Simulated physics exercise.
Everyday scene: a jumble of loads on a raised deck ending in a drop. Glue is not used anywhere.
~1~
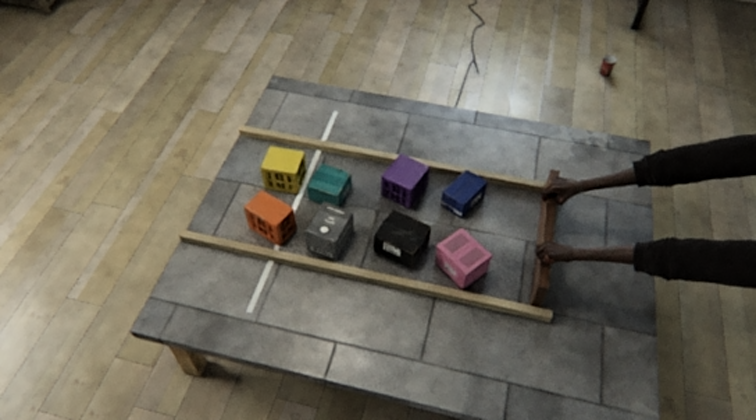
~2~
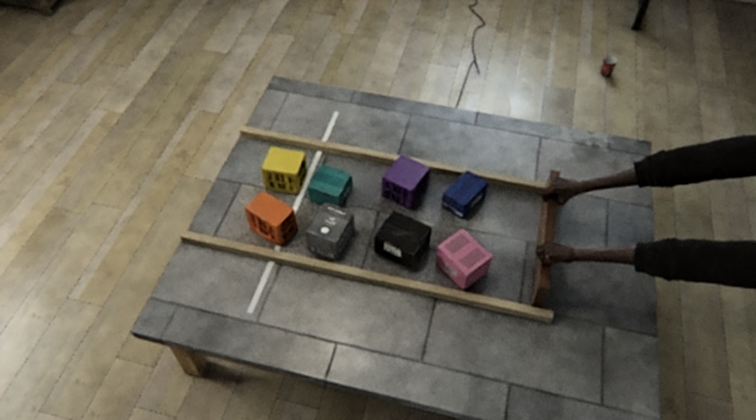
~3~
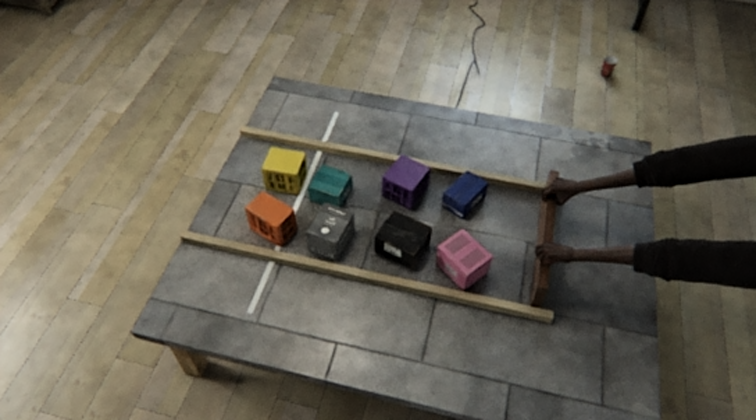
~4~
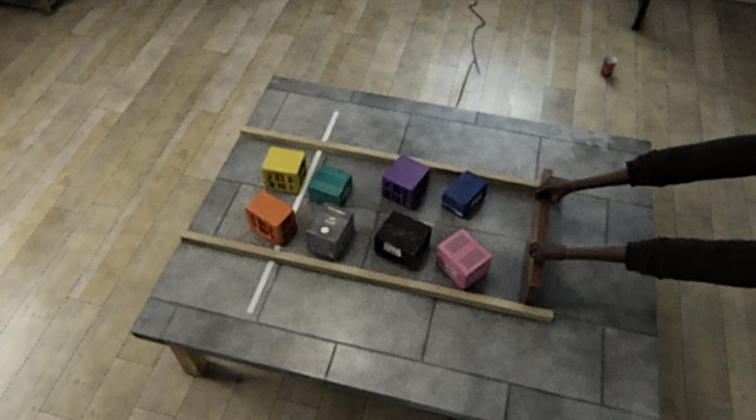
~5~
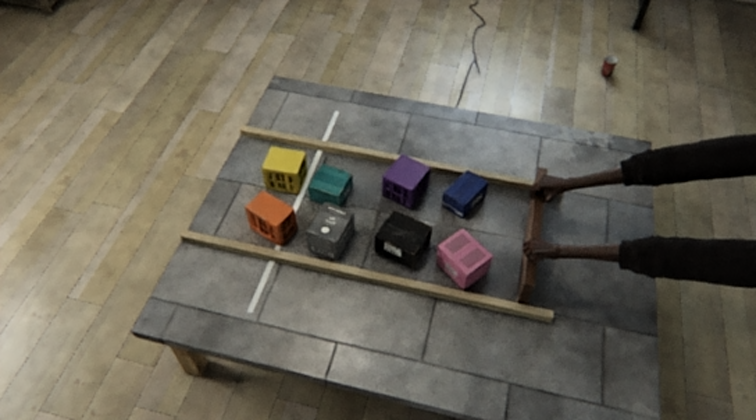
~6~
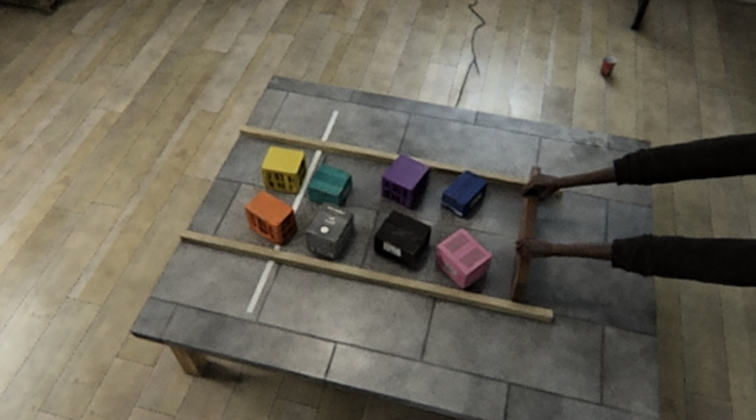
Two hands slide a wooden plank slightly left toward eight still, colourful boxes on a table.
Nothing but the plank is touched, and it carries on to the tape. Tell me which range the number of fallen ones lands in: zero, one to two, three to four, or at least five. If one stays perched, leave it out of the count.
When it halts, one, or two, of them have come off.
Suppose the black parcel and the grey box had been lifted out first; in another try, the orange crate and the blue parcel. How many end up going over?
Result: 1 in the first case, with 0 in the second.
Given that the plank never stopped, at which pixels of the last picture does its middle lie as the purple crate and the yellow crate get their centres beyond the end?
Estimated middle: (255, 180), and (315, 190) for the other.
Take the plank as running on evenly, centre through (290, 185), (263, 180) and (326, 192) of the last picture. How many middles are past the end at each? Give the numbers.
1, 4 and 0.
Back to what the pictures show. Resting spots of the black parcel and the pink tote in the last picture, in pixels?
I'd put one at around (270, 181) and the other at around (259, 218).
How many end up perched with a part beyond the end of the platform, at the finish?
The number would be 1.
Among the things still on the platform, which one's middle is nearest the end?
Turquoise box.
Soon after, none off yet; yellow crate at rest near (285, 170); orange crate at rest near (271, 218); turquoise box at rest near (330, 186).
Then, none off yet; yellow crate moving near (284, 170); orange crate moved a little near (257, 218); turquoise box moved a little near (321, 179).
Further on, none off yet; yellow crate moved about its own width near (240, 161); orange crate moved a little near (247, 220); turquoise box moved well along near (275, 163).
At rest, the number that fall off is one or two; fallen, yellow crate.
